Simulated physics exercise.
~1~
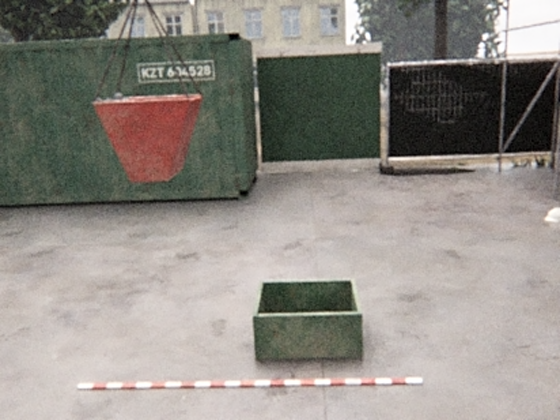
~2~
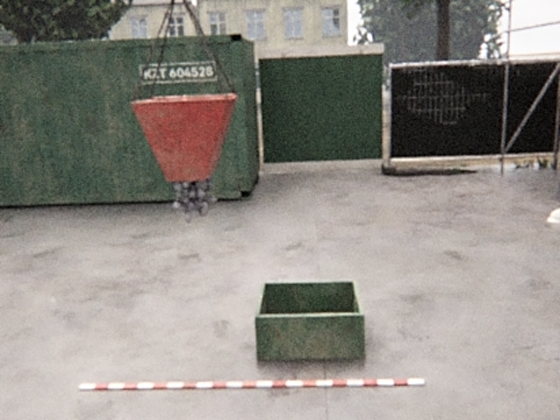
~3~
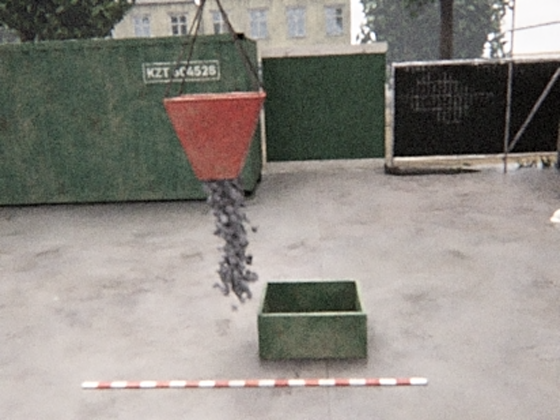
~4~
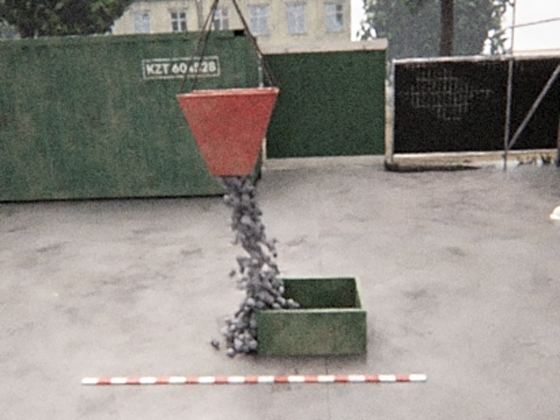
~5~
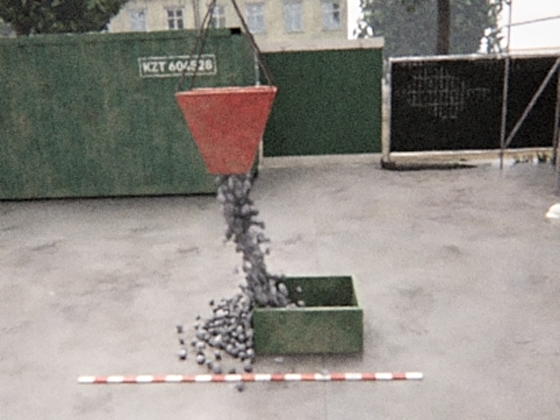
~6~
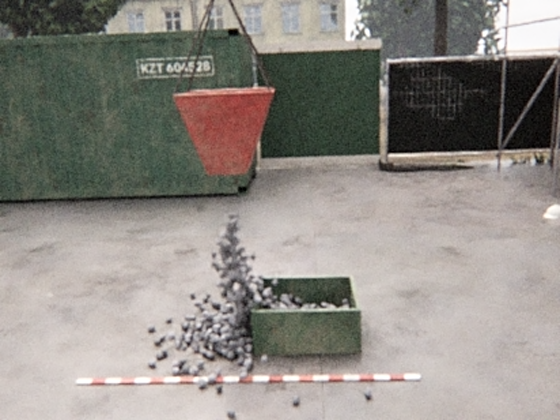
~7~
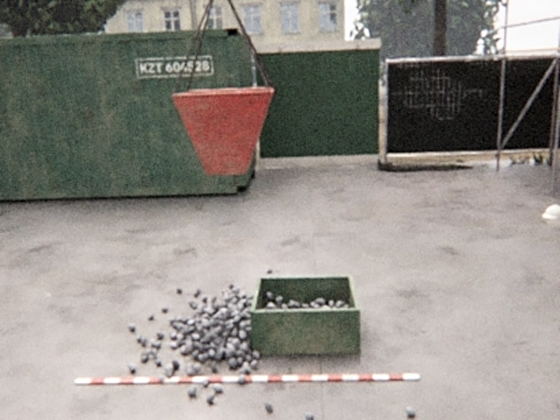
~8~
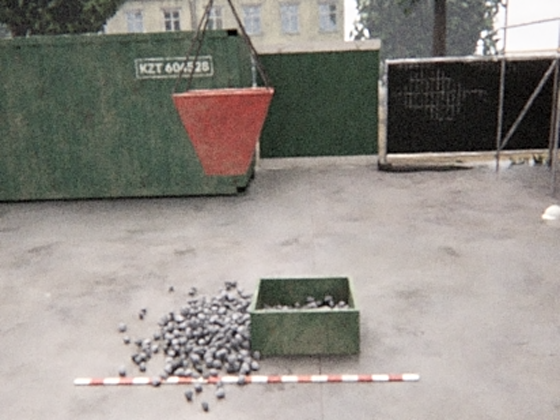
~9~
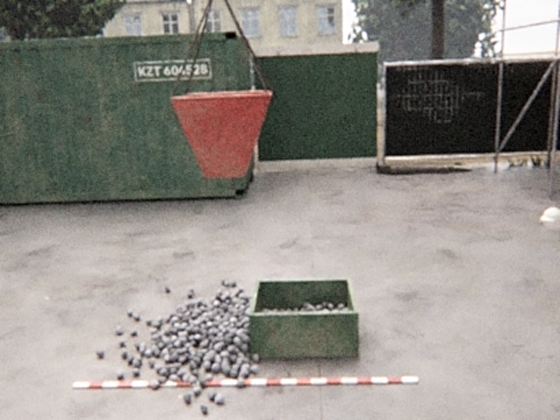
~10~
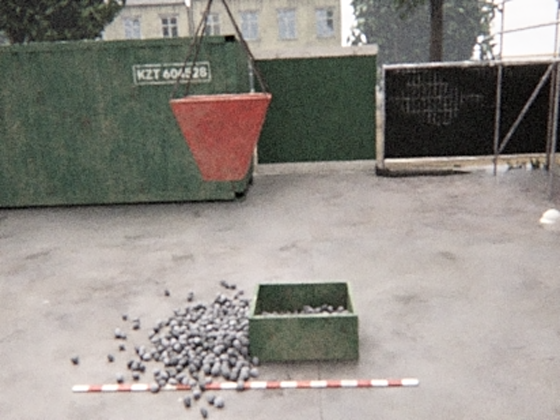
A big green container stood behind a red skip that moved right while hanging from cables, pouring grey stones toward a green bin. Some landed inside, but most piled up on the ground to its left, a few rolling past the striped pole.
